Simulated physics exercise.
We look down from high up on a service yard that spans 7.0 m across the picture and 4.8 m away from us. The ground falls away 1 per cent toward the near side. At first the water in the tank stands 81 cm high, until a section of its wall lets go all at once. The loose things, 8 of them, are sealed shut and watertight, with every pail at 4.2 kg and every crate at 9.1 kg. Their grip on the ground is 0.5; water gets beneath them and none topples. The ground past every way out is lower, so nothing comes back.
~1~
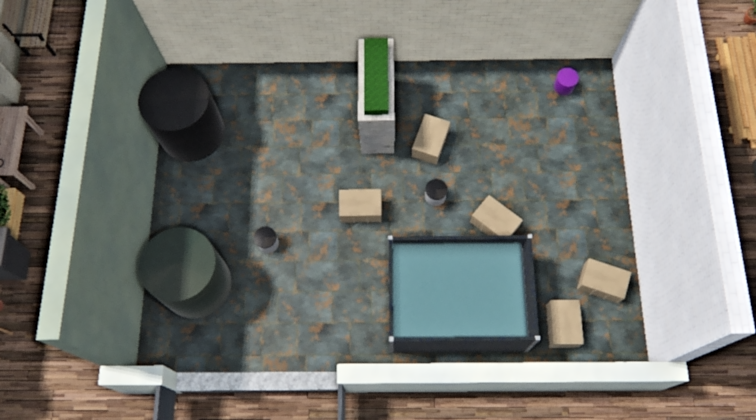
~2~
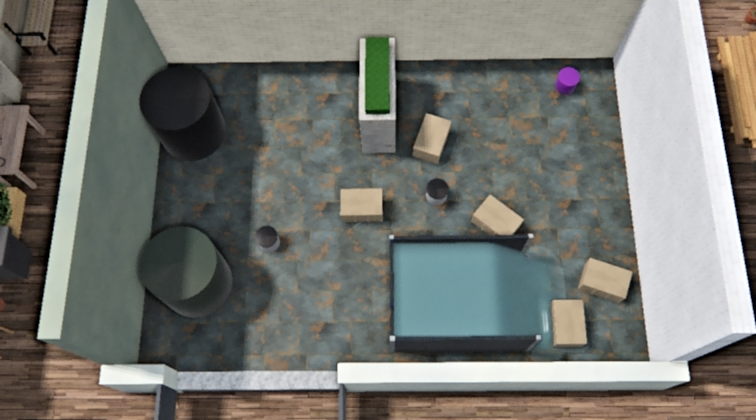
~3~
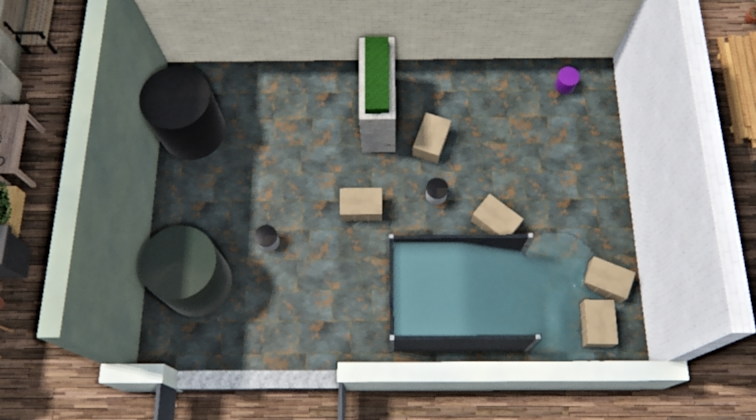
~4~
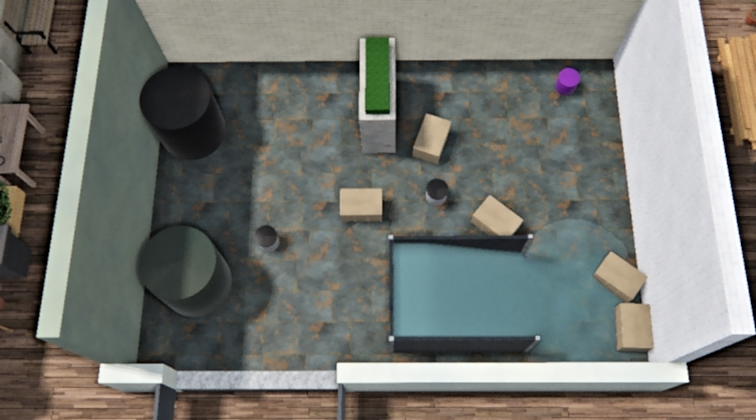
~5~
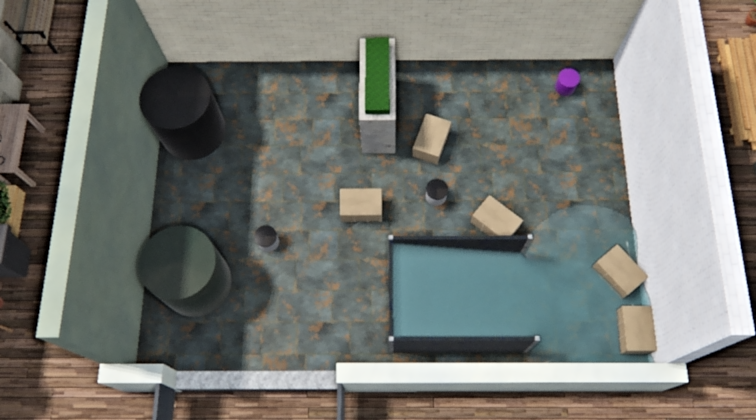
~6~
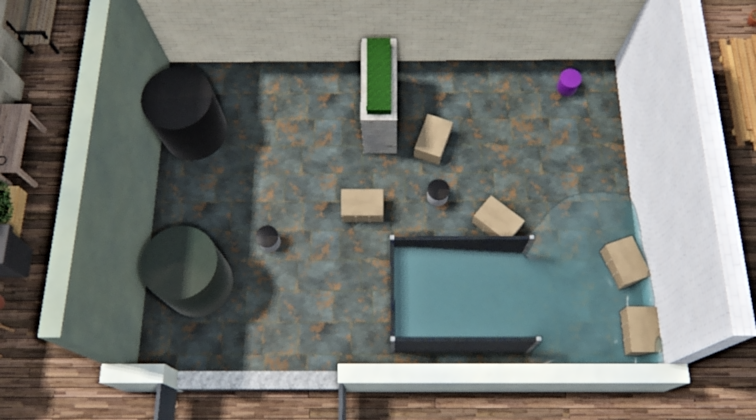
Blue-green water poured out of the right side of a dark-walled tank in the walled yard and spread across the floor, pushing two wooden crates rightward to the white wall while everything else stayed put.
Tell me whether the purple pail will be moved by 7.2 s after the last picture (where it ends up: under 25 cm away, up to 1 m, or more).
Expect a big change in position.
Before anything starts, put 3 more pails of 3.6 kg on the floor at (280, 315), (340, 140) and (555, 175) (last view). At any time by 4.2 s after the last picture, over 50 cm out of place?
Taking them in the order given: Falls short, falls short and exceeds it.
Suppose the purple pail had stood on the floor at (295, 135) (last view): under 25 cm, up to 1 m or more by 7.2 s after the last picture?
By that time it keeps its spot.
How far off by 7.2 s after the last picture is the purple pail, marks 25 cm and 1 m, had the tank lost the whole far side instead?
Note: Purple pail swept well away.
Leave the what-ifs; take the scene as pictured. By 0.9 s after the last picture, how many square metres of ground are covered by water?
About 8.5 m2 is covered.
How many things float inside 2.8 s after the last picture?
At that instant the tally stands at 4.
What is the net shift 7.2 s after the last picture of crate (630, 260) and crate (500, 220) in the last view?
Taken in order, the shifts are 250 cm and 120 cm.
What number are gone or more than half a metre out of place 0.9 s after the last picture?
The number I get is 2.
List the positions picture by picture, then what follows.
In the first picture, the purple pail at (568, 77) rests on the ground; water covers 2.4 m2; 0 of 8 have shifted.
In the second picture, the purple pail at (569, 76), on the bottom; 3.1 m2 under water; 0 of 8 have shifted.
In the third picture, the purple pail at (569, 76) rests on the ground; 4.1 m2 under water; 1 of 8 have shifted.
In the fourth picture, the purple pail at (569, 77), on the bottom; water covers 5.3 m2; 2 of 8 have shifted.
In the fifth picture, the purple pail at (569, 78) rests on the ground; 6.0 m2 under water; 2 of 8 have shifted.
In the sixth picture, the purple pail at (571, 78), on the bottom; 6.3 m2 under water; 2 of 8 have shifted.
Then, 0.9 s after the last picture the purple pail is near (571, 78), 0.0 m from its start, aground; 0 of 8 are out; 2 afloat.
Then, 2.8 s after the last picture the purple pail is near (406, 60), 2.5 m from its start, afloat; 0 of 8 are out; 4 afloat.
Then, 4.8 s after the last picture the purple pail is near (401, 57), 2.6 m from its start, afloat; 0 of 8 are out; 6 afloat.
Then, 7.2 s after the last picture the purple pail is near (401, 59), 2.6 m from its start, aground; 0 of 8 are out; 5 afloat.
